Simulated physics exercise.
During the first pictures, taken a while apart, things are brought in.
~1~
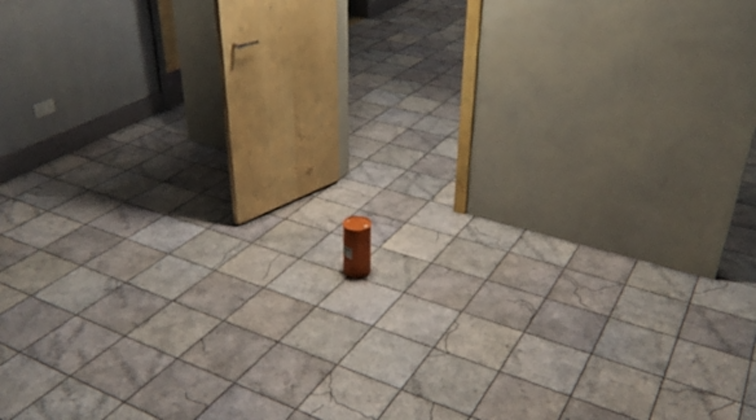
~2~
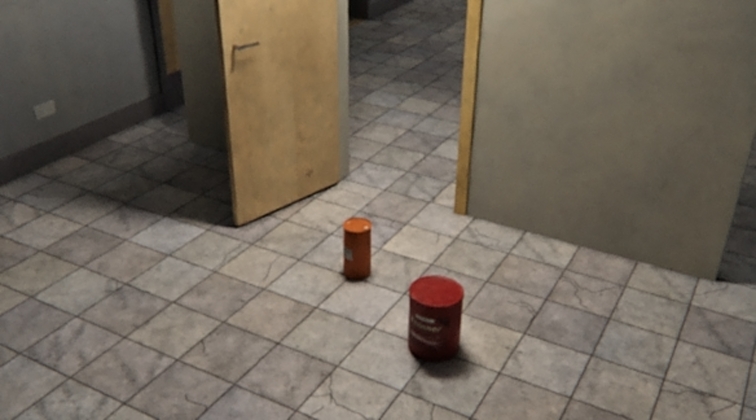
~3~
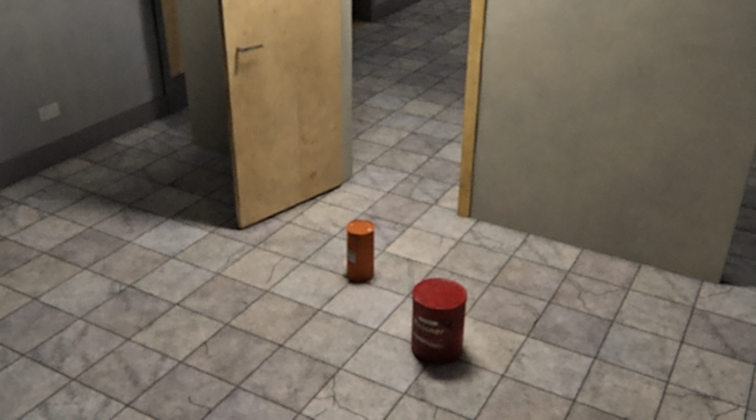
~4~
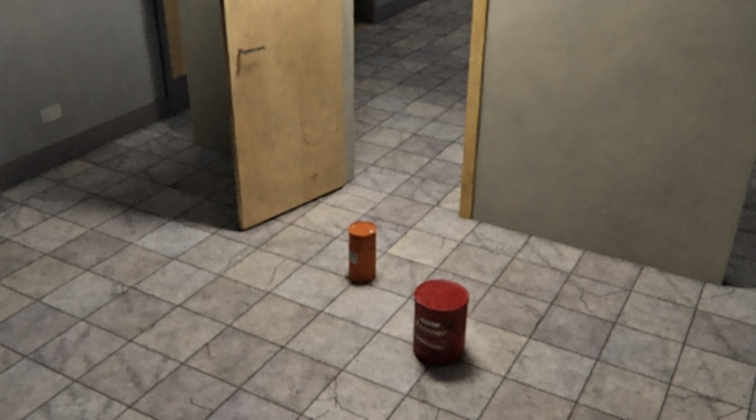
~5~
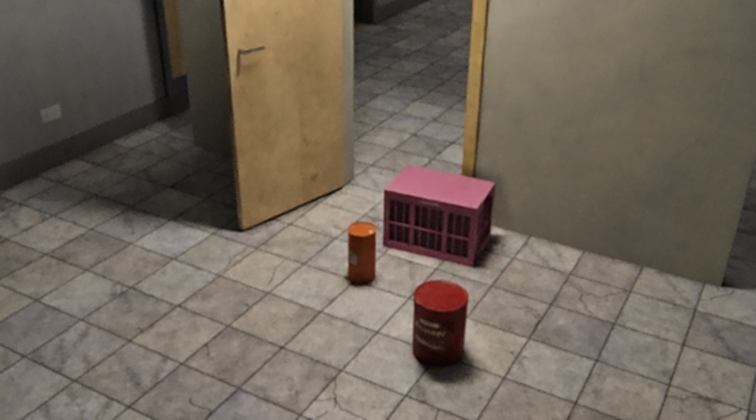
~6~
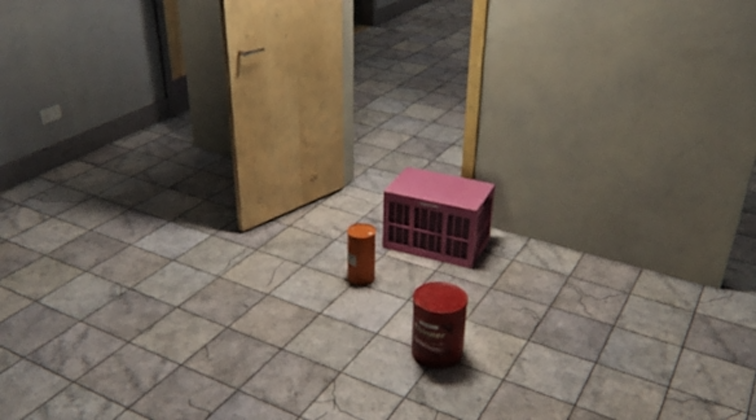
An orange canister stands alone on the grey tiled floor of a dim room, seen from above, with a wooden door wide open behind it and a grey wall to the right. A red pail appears in front and to its right, then a pink slatted chest appears behind them by the doorway. Nothing visibly slides or rolls, the door stays still, and the view shifts only very slightly.
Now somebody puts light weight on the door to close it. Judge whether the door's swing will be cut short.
The way is obstructed.
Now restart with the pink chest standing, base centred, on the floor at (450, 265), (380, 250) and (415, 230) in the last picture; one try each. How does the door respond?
The door finishes its swing the first time, is obstructed the second time and is obstructed the third time.
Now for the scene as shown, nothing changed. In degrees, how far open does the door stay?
Close to 40 degrees, I'd say.
Then, 0.50 s on from there, door at 91°.
Then, 0.80 s on from there, door at 71°.
Then, 1.00 s on from there, door at 55°.
Then, 1.10 s on from there, door at 47°.
In the end, door at 41°; all 3 unmoved. At the end, from the last picture's camera, pink chest near (441, 216).
